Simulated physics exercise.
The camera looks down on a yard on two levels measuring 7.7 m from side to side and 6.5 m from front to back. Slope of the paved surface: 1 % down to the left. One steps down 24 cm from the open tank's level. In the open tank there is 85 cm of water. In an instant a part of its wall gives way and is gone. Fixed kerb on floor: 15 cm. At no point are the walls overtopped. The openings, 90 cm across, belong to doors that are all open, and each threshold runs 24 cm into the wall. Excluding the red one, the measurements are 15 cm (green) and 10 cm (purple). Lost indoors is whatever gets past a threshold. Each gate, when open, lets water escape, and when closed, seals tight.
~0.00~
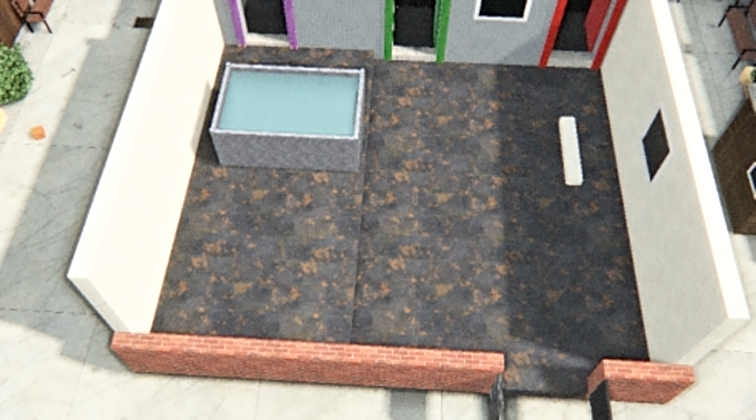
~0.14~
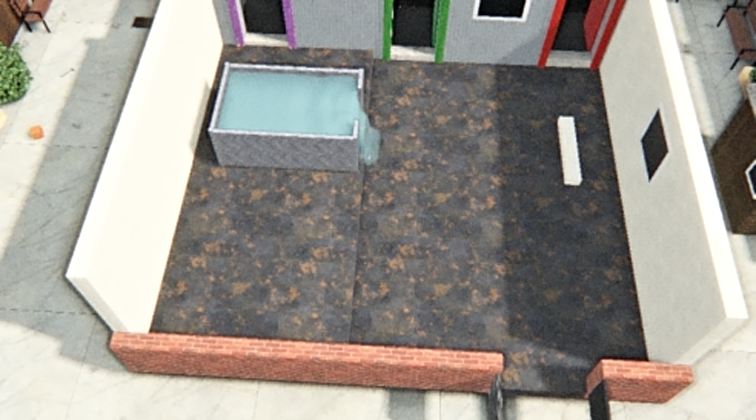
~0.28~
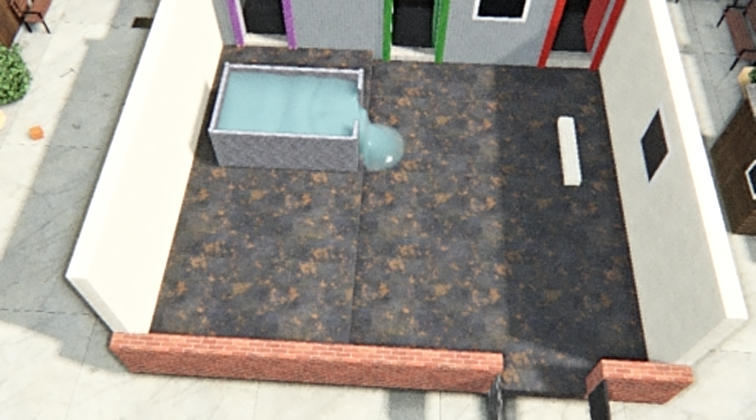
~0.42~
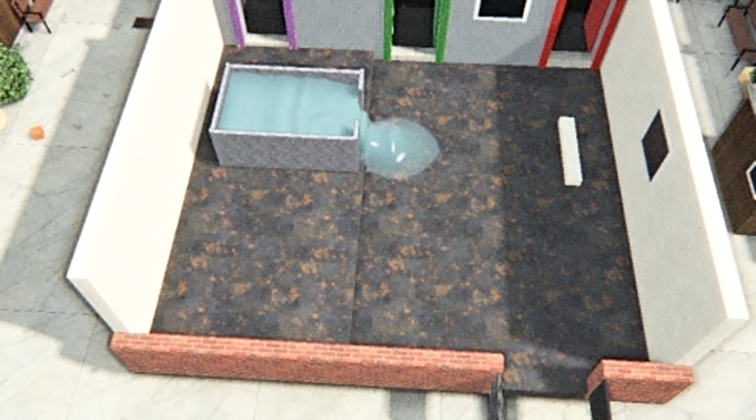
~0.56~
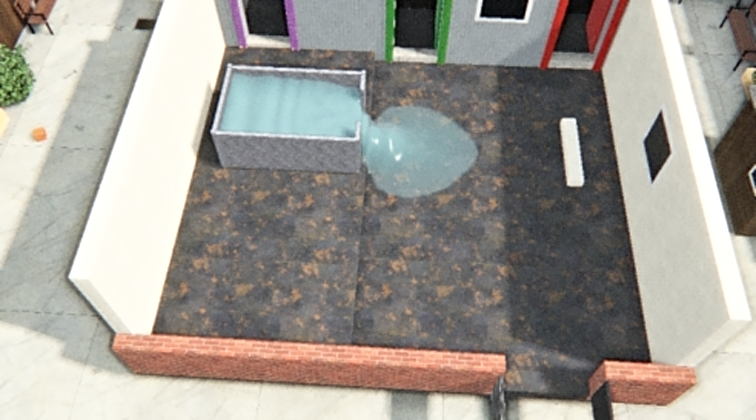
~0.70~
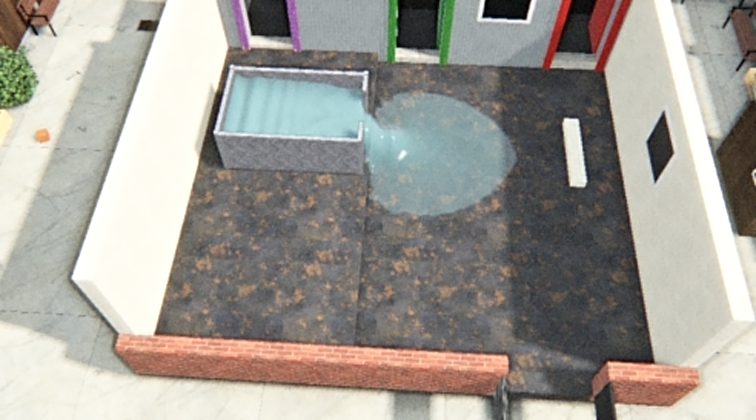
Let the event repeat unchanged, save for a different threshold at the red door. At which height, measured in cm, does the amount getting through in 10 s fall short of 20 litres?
From about 20 cm upwards.
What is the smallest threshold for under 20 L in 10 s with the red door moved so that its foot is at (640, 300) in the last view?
Something near 9.0 cm.
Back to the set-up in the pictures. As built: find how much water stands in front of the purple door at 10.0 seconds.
Depth: Near 0.0 cm.
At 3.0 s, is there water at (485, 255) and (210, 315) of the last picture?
First spot swamped, second untouched.
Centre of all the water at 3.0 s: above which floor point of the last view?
Centre estimate: (421, 155) px, approximately.
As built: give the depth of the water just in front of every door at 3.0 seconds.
Door depths (cm): Green = 2, purple = 0, red = 22.
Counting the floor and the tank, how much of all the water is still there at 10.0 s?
Share still there: Approx. 90 percent.
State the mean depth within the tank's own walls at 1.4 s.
It averages near 60 cm.
After 1.4 s water covers 35 % of the floor, deepest (41 cm) near (370, 144); it has not reached the red door.
After 3.0 s water covers 45 % of the floor, deepest (32 cm) near (574, 88); 22 cm at the red door, 9 litres in over its 20 cm threshold.
After 10.0 s water covers 60 % of the floor, deepest (16 cm) near (364, 367); 7 cm at the red door, 20 litres in over its 20 cm threshold.
At the red door as built, the water arrived by 1.6 s and peaked near 25 cm at 3.2 s.
With a threshold of 16.5 cm, 36 litres would have come in within the 10 s; with 22.5 cm, 12 litres. So under 20 litres takes about 20 cm.
